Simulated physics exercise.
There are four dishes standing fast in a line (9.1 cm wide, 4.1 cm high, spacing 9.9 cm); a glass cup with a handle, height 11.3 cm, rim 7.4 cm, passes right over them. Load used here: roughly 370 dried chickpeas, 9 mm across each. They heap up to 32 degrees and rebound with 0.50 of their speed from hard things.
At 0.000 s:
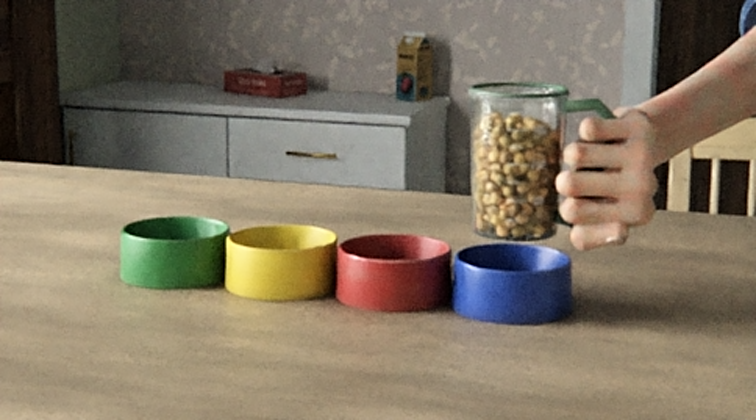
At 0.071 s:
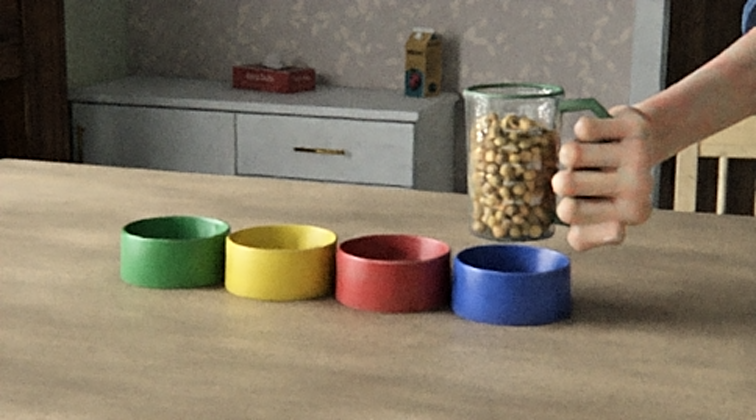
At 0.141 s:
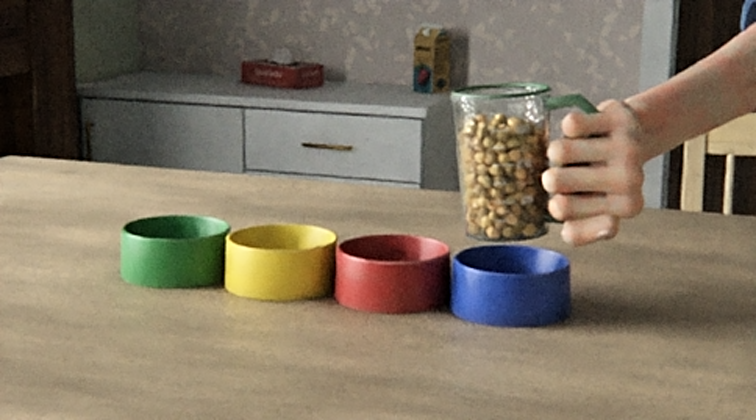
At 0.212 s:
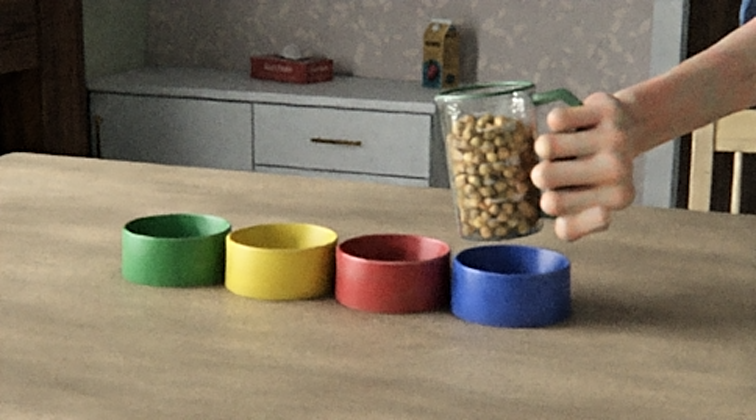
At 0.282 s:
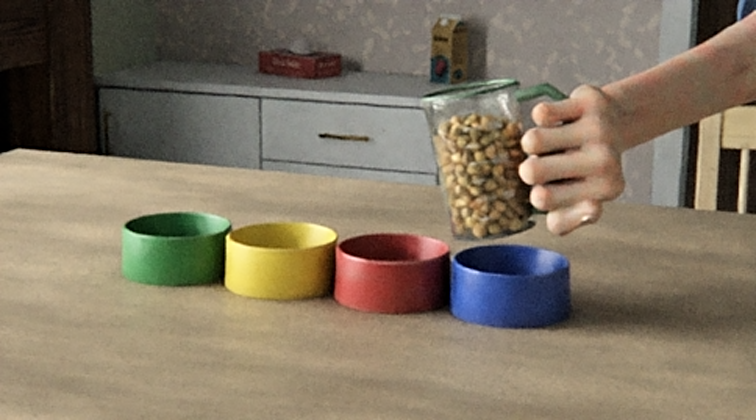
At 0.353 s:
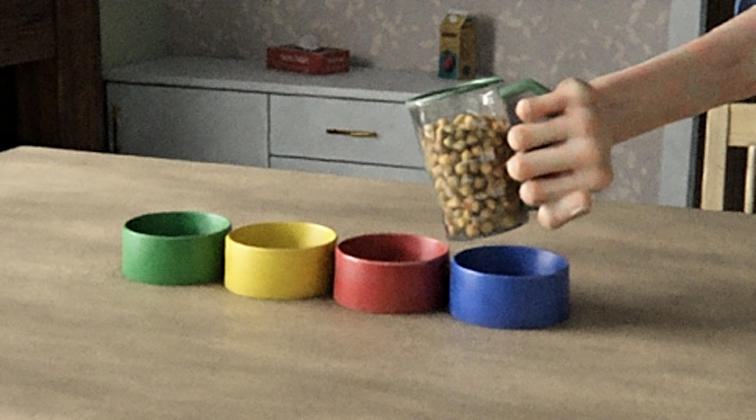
On a wooden table, a hand held a glass cup of dried chickpeas above the blue dish, then moved it slightly left while gradually tilting it toward the red, yellow and green dishes.
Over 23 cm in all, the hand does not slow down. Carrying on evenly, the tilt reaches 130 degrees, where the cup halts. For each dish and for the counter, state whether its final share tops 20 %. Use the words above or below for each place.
Red: Below; blue: Below; green: Above; yellow: Below; counter: Below.
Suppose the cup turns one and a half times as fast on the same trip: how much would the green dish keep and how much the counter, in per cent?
Then green ends at 40 and the counter at 20.
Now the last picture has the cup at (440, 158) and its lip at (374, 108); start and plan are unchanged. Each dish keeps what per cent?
Dish by dish: Red 0 per cent, blue 0 per cent, green 90 per cent, yellow 0 per cent.
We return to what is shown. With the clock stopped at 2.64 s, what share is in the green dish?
I'd say around 90 per cent.
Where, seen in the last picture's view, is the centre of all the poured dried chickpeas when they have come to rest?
Somewhere near (183, 236) in the last picture.
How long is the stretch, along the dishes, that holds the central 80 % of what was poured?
Spread: Around 6 cm.
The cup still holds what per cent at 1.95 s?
About 90 %.
After 1.31 s, tilt 69 degrees; cup holds 100 %.
After 1.95 s, tilt 104 degrees; cup holds 90 %, green 10 %.
Then, at 2.64 s, tilt 130 degrees; cup holds 5 %, green 90 %.
By 3.3 s all is still; red 0 %, blue 0 %, green 95 %, yellow 0 %, counter 5 %.
